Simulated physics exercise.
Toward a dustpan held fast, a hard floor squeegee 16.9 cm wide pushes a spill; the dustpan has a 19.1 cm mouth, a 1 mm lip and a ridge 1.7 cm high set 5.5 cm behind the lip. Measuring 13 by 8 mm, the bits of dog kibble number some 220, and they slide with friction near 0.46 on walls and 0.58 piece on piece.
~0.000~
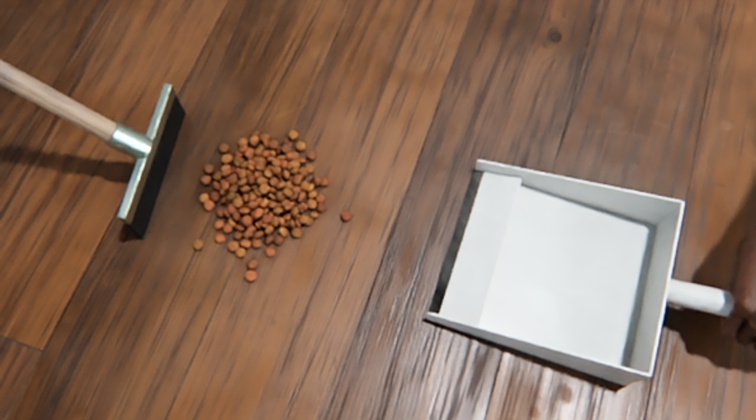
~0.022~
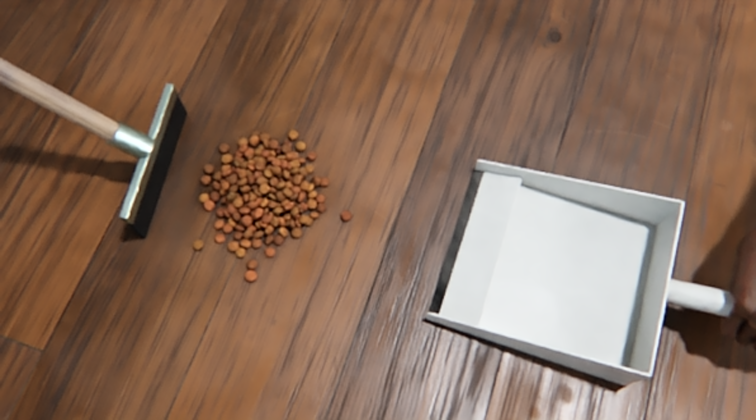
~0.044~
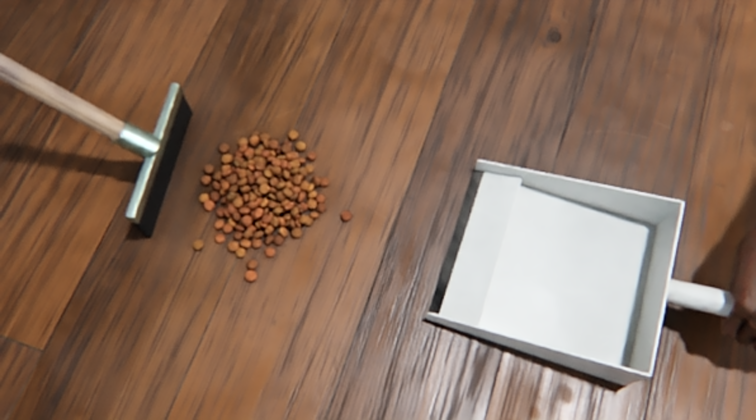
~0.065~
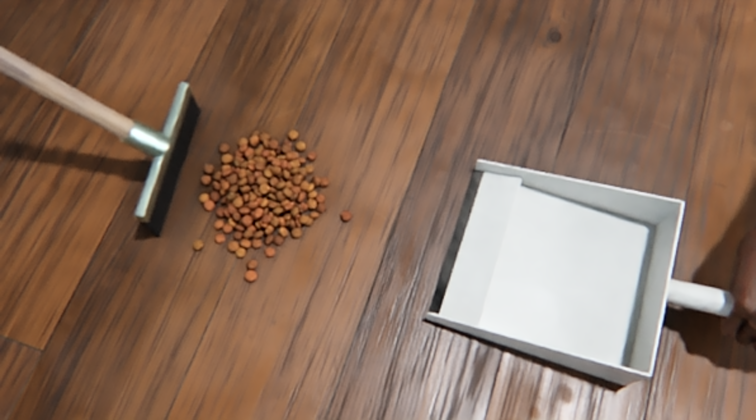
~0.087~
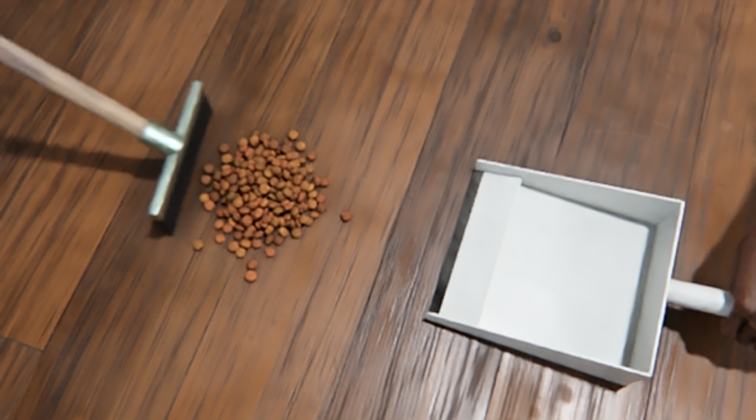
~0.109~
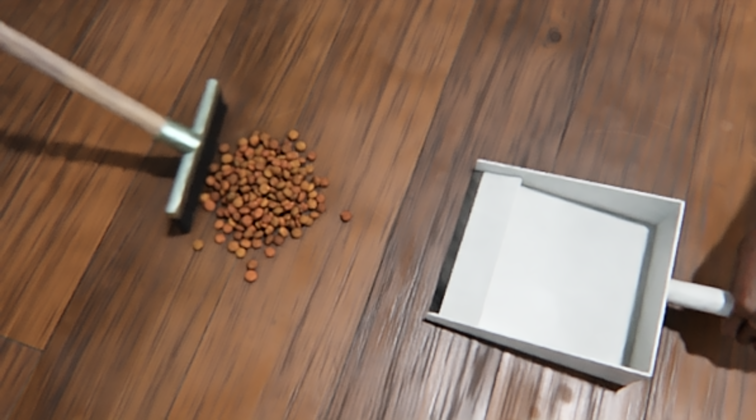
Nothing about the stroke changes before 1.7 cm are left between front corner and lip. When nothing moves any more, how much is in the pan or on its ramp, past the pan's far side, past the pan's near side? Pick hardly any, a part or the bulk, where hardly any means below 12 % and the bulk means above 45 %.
Pan: A part; far side: A part; near side: Hardly any.
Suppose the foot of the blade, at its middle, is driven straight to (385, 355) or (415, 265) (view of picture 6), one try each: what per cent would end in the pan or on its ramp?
Some 5 in a hundred and 40 in a hundred.
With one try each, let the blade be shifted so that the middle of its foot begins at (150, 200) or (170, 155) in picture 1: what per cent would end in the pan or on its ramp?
The two tries give some 30 % and some 10 %.
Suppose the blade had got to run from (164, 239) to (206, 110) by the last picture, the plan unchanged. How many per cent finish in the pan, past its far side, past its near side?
Final per cent - pan 25, far 0, near 15.
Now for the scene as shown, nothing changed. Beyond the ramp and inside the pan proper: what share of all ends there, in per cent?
Roughly 0 percent.
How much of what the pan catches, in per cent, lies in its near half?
Around 0 in a hundred.
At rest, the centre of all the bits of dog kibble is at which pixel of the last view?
Approximately (466, 196) in the last view.
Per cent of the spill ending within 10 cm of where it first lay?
Roughly 20 in a hundred.
Then, at 0.29 s, middle of the blade 16 cm from the lip; 0 % over the lip, far side 5 %, near side 0 %.
Then, at 0.41 s, middle of the blade 7 cm from the lip; 0 % over the lip, far side 30 %, near side 0 %.
Then, at 0.66 s, middle of the blade 3 cm from the lip; 20 % over the lip, far side 35 %, near side 0 %.
By 1.2 s all is still; pan 20 %, far side 35 %, near side 0 %, in front of the lip or behind the blade 45 %.
